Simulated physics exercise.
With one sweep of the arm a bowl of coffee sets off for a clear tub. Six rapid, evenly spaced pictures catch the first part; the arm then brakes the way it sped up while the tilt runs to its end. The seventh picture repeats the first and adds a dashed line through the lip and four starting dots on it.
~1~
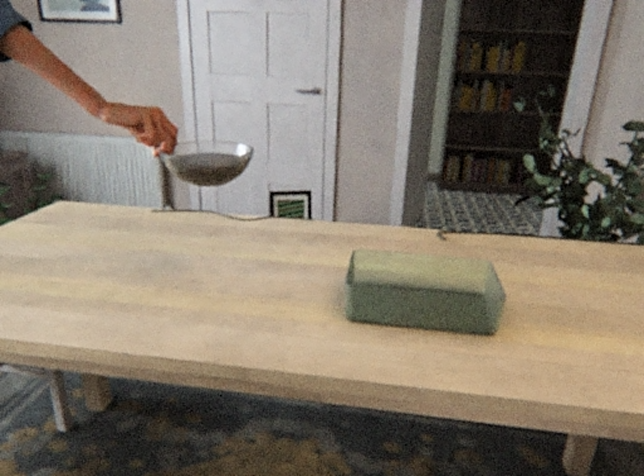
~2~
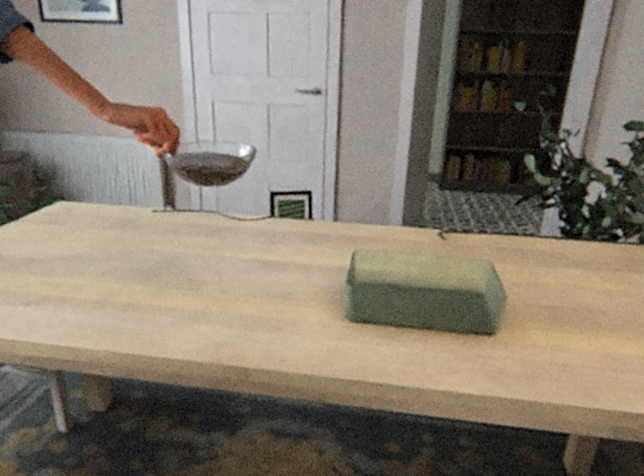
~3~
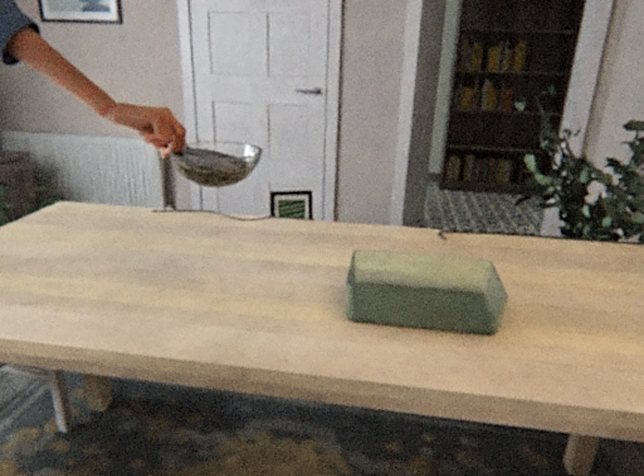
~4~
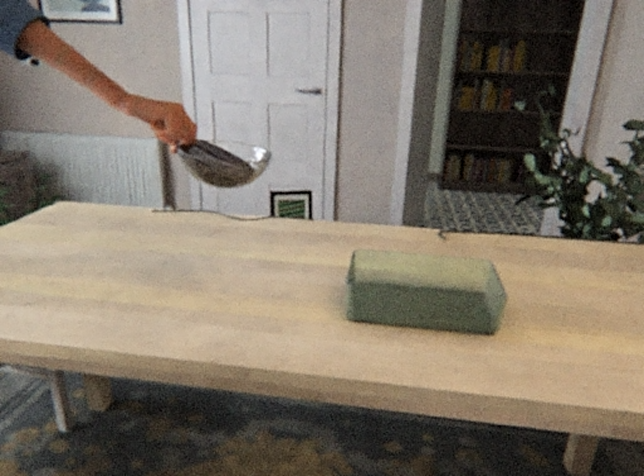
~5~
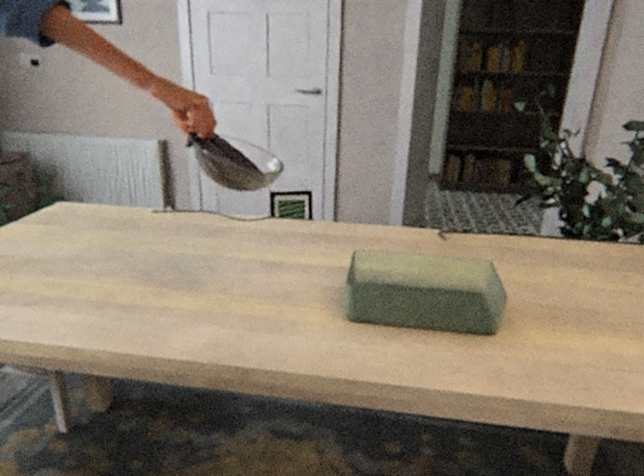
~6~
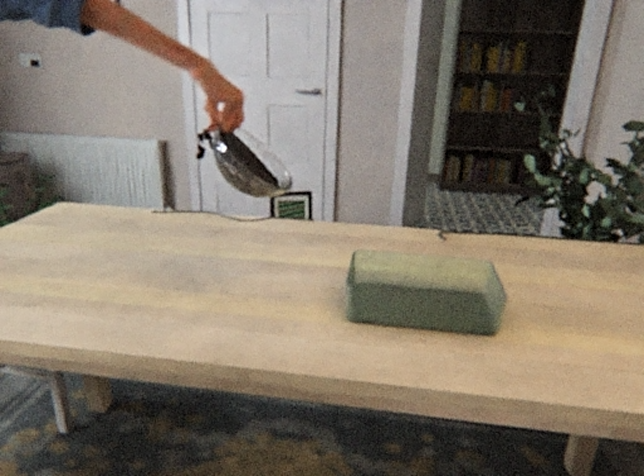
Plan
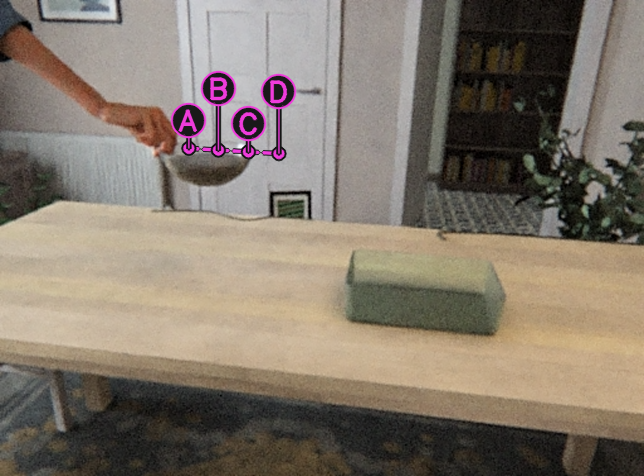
Over a pale wooden table, a hand moves a bowl right and tips it rightward.
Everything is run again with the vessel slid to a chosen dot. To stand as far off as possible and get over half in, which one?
The answer is spot D.
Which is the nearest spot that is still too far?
Here it is spot C.
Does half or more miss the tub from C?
Yes, that goes wrong.
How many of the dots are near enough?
One of them.
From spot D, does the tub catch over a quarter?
Yes.
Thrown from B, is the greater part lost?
Yes, it does.
On the marked copy, A at (188, 148); B at (218, 150); C at (248, 151); D at (278, 153).
If A is chosen, about 0 % lands in the tub, 100 % falls short.
If B is chosen, about 0 % lands in the tub, 100 % falls short.
If C is chosen, about 13 % lands in the tub, 83 % falls short and 4 % goes beside or beyond.
If D is chosen, about 64 % lands in the tub, 24 % falls short and 11 % goes beside or beyond.
